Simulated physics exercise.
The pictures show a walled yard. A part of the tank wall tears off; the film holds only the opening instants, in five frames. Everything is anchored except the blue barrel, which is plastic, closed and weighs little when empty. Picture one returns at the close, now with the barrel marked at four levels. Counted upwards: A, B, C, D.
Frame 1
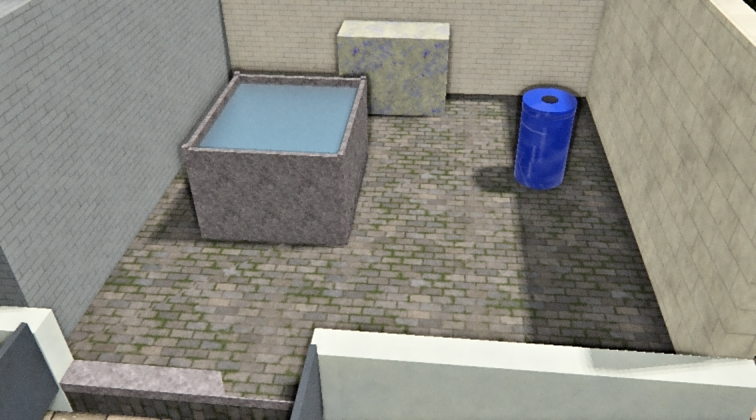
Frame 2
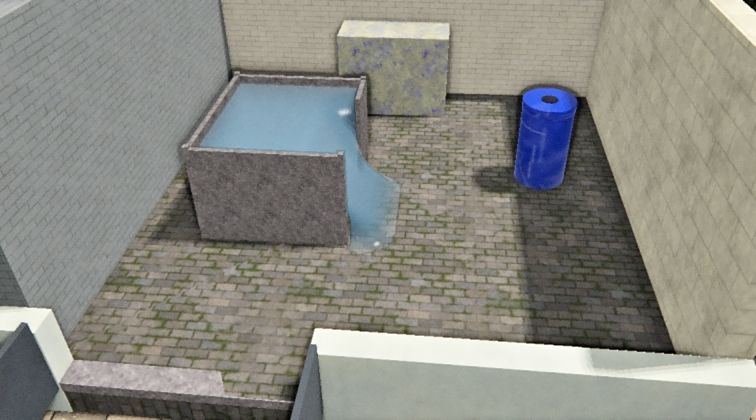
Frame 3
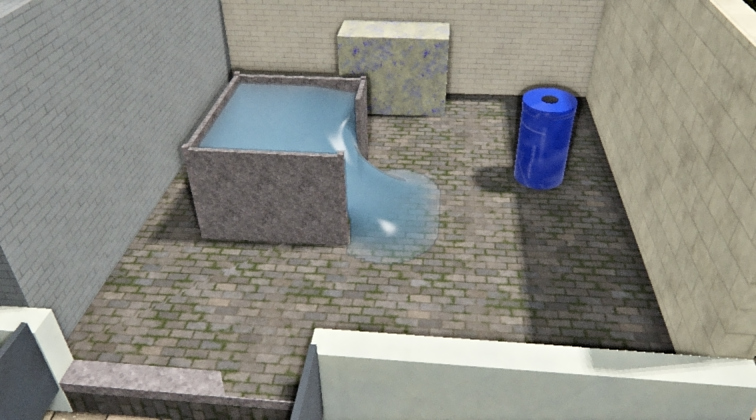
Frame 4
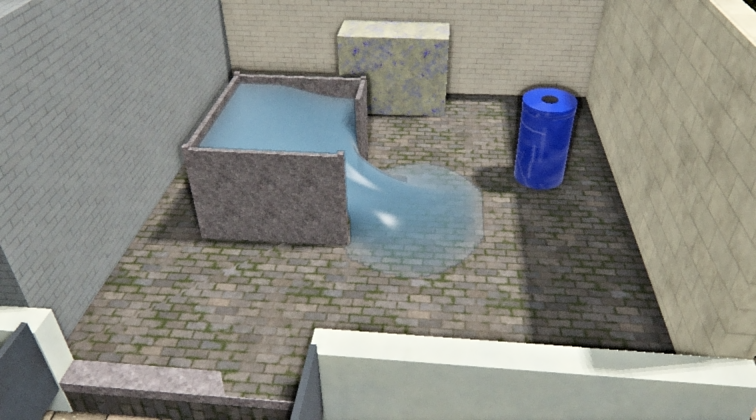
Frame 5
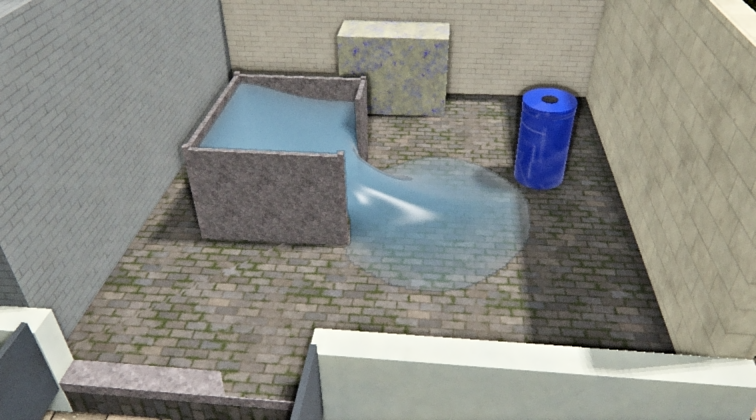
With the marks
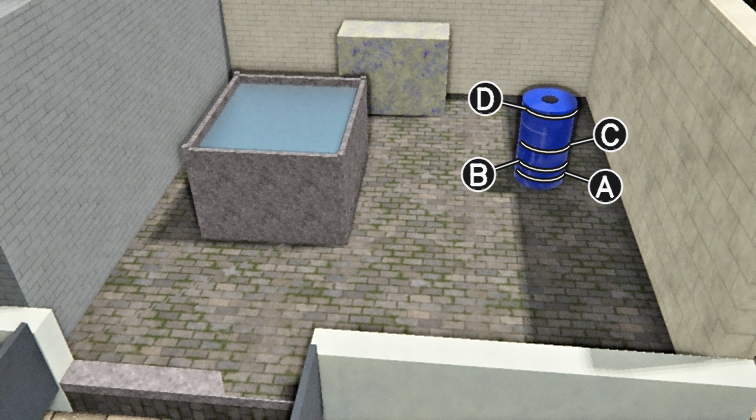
Water poured out through the right side of a full stone tank in a walled yard and spread across the paving in a widening rounded sheet toward the blue barrel, which stayed still.
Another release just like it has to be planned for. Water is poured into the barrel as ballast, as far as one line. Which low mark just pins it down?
C will do.
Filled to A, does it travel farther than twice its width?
Yes, clearly.
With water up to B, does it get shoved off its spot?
Yes, that goes wrong.
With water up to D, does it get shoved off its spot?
No, not at all.
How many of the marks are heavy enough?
Two of the four.
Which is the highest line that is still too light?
That is line B.
On the marked copy, A at (542, 180); B at (544, 170); C at (547, 152); D at (553, 117); from the bottom up A, B, C, D.
Choosing A, it is pushed about 4 times its own width away.
Choosing B, it is pushed about twice its own width away.
Choosing C, it does not move.
Choosing D, it does not move.
